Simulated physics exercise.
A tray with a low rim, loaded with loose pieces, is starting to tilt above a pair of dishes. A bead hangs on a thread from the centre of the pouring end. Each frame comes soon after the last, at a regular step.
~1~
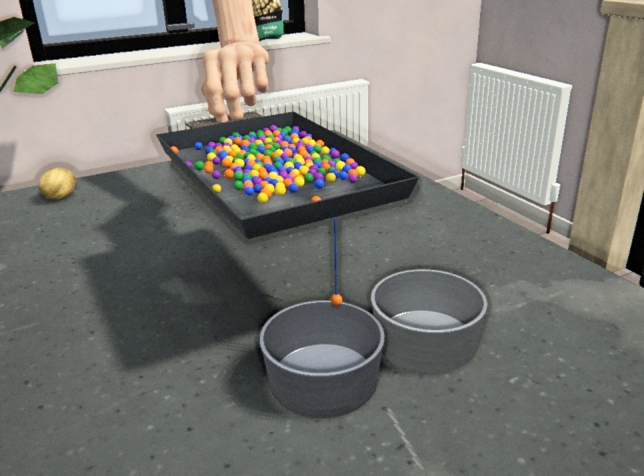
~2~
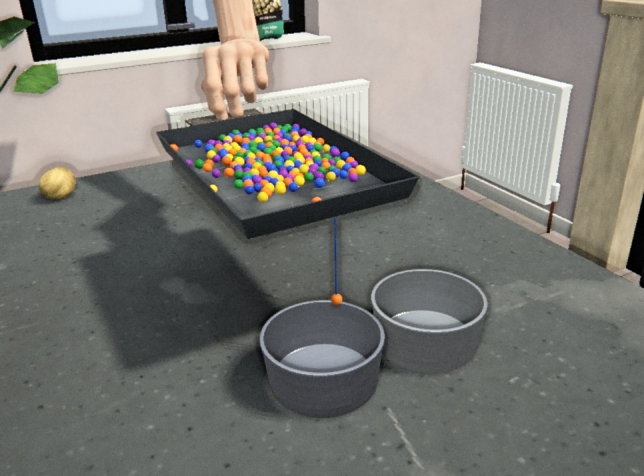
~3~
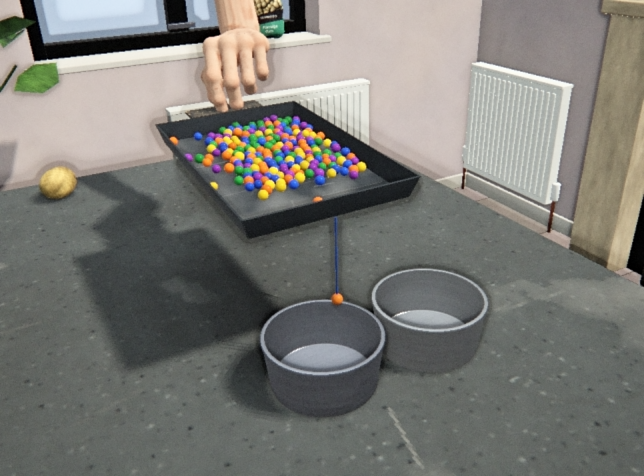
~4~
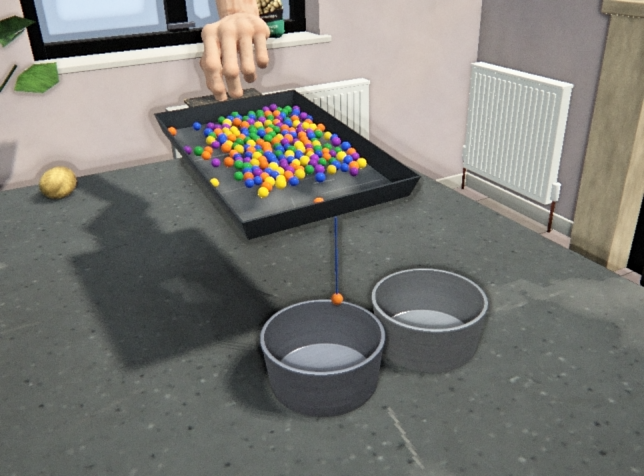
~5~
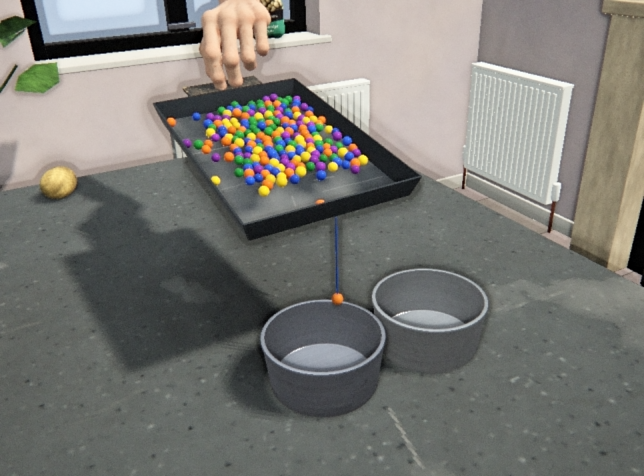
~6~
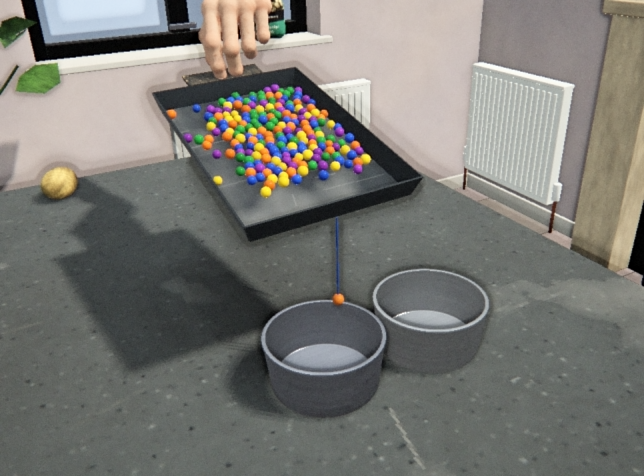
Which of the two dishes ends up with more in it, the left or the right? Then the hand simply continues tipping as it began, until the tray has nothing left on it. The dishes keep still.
Watch, the one on the left side catches more of it.
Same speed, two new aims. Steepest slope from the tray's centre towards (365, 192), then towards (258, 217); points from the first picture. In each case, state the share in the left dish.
First heading roughly 0 %, second roughly 40 %.
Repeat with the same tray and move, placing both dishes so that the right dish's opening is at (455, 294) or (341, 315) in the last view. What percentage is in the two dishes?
40 %, 40 %.
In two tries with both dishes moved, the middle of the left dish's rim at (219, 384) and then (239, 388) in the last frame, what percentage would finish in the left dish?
It comes to roughly 20 per cent in one try and roughly 40 per cent in the next.
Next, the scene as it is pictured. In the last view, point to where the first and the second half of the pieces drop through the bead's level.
The first part passes (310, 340); everything after passes (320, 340).
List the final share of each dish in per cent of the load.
Left dish: 50; right dish: 0 percent.
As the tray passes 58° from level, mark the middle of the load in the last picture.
Roughly at (311, 198).
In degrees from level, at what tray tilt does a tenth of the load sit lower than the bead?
The tilt then is about 70°.
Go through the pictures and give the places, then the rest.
In the first picture, corners of the pouring end at (246, 215) and (409, 176), level; middle of the load at (277, 160), round plastic beads; left dish at (353, 388); right dish at (463, 345); bead on its thread at (336, 300).
In the second picture, corners of the pouring end at (246, 215) and (409, 176), level; middle of the load at (277, 159).
In the third picture, corners of the pouring end at (247, 215) and (410, 175), tipped barely, lowest at the left corner; middle of the load at (278, 154).
In the fourth picture, corners of the pouring end at (247, 217) and (411, 175), tipped a little, lowest at the left corner; middle of the load at (277, 147).
In the fifth picture, corners of the pouring end at (248, 219) and (412, 174), tipped a little, lowest at the left corner; middle of the load at (278, 141).
In the sixth picture, corners of the pouring end at (249, 221) and (413, 175), tipped a little, lowest at the left corner; middle of the load at (280, 136), about two thirds on the move; left dish at (354, 387); right dish at (464, 344).
Soon after the last picture, tray tipped steeply; nearly all on the tray; a small part in the left dish; a stray few outside both; a stray few in the air.
A little later, tray tipped right over; a stray few on the tray; about half in the left dish; a stray few in the right dish; about half outside both; a small part in the air.
Later still, tray tipped past a quarter turn; about half in the left dish; a stray few in the right dish; about half outside both.
By the end, tray tipped past a quarter turn; about half in the left dish; a stray few in the right dish; about half outside both.
